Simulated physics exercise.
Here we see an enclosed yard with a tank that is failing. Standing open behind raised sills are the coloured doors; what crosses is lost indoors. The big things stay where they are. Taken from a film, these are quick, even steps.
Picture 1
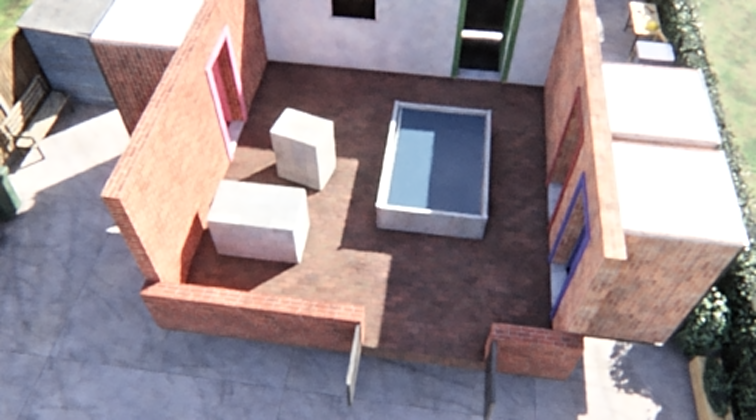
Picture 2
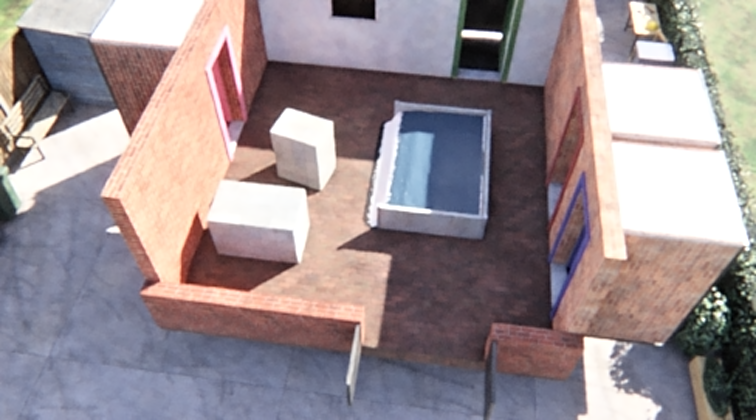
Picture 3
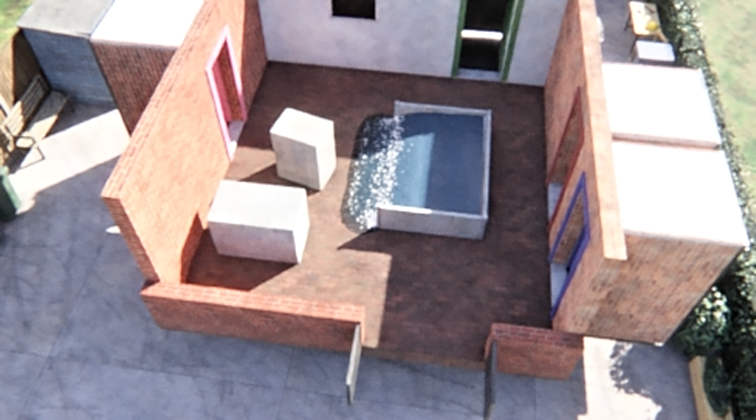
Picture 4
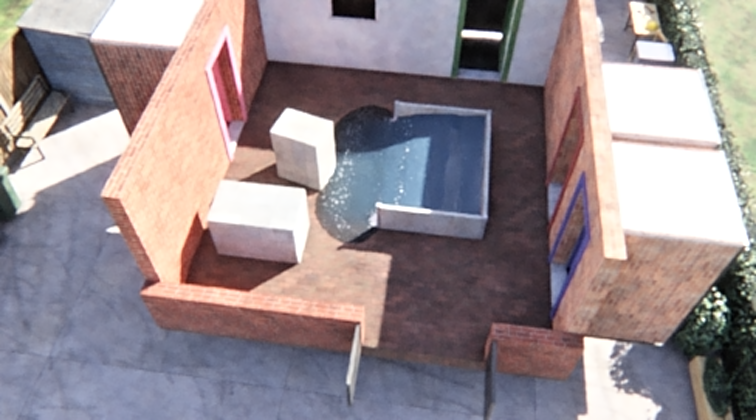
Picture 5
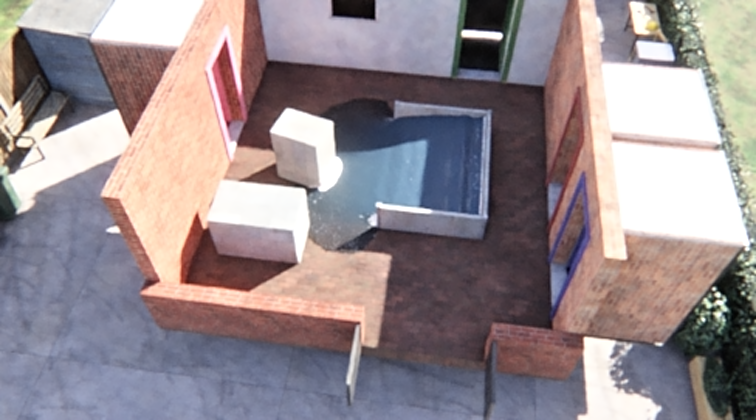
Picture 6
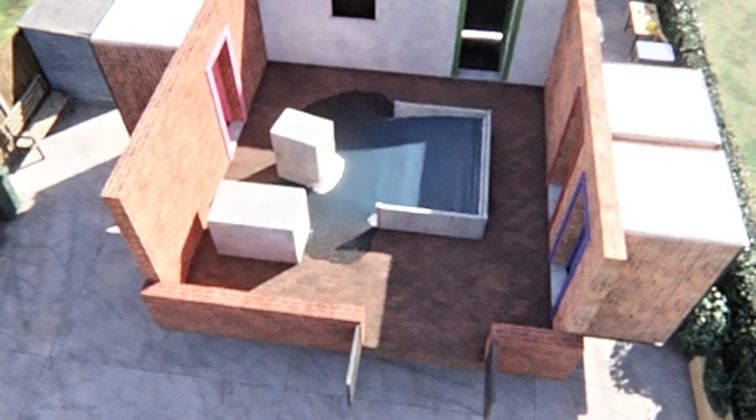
Water sits still in a pale-walled tank, then bursts through its left side and spreads in a dark, foam-flecked sheet across the brown floor to the nearer white blocks. The brick-walled yard is seen from high above, and the view stays fixed. Two white blocks stand left of the tank, with a pink-edged door at left, green at the back and blue at right.
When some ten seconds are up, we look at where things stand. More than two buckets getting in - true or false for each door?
Pink door: True; blue door: False; red door: False; green door: False.
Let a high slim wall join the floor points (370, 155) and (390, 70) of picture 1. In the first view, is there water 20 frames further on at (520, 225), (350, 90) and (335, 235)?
Taking the points in turn, they are high and dry, inundated and inundated.
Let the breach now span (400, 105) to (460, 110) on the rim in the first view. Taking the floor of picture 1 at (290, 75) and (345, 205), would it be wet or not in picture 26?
Going through them in order, the first ends up waterlogged and the second left dry.
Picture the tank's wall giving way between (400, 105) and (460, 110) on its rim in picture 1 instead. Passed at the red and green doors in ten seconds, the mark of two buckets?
Against the threshold, red misses it and green beats it.
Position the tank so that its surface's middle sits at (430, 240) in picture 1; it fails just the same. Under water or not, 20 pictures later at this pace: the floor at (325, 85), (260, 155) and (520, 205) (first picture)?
Going through the three spots in turn: Gets wet, gets wet, stays untouched.
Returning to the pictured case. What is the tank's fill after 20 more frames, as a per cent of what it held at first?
Estimate: Close to 18 %.
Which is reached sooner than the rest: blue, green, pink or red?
The door marked pink, before the others.
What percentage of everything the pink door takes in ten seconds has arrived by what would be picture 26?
By my reckoning, 70 percent.
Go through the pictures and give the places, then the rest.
The first frame shows still water in the tank at (437, 159).
In the second frame, water pours out at (390, 167) and has run to (390, 123).
In the third frame, the front is at (382, 117), out from the gap at (390, 168).
In the fourth frame, water pours out at (390, 168) and has run to (358, 113).
In the fifth frame, the front is at (309, 232), out from the gap at (390, 168).
In the sixth frame, the front is at a hidden place, out from the gap at (390, 168).
A moment on, water covers 35 % of the floor; the pink door under two buckets in, the blue door not reached, the red door not reached, the green door not reached.
Next, water covers 45 % of the floor; the pink door over two buckets in, the blue door not reached, the red door not reached, the green door not reached.
Then, water covers 55 % of the floor; the pink door far over two buckets in, the blue door not reached, the red door not reached, the green door not reached.
Later, water covers 75 % of the floor; the pink door far over two buckets in, the blue door wet at the sill, nothing in, the red door not reached, the green door wet at the sill, nothing in.
In the end, water covers 95 % of the floor; the pink door far over two buckets in, the blue door wet at the sill, nothing in, the red door wet at the sill, nothing in, the green door under two buckets in.
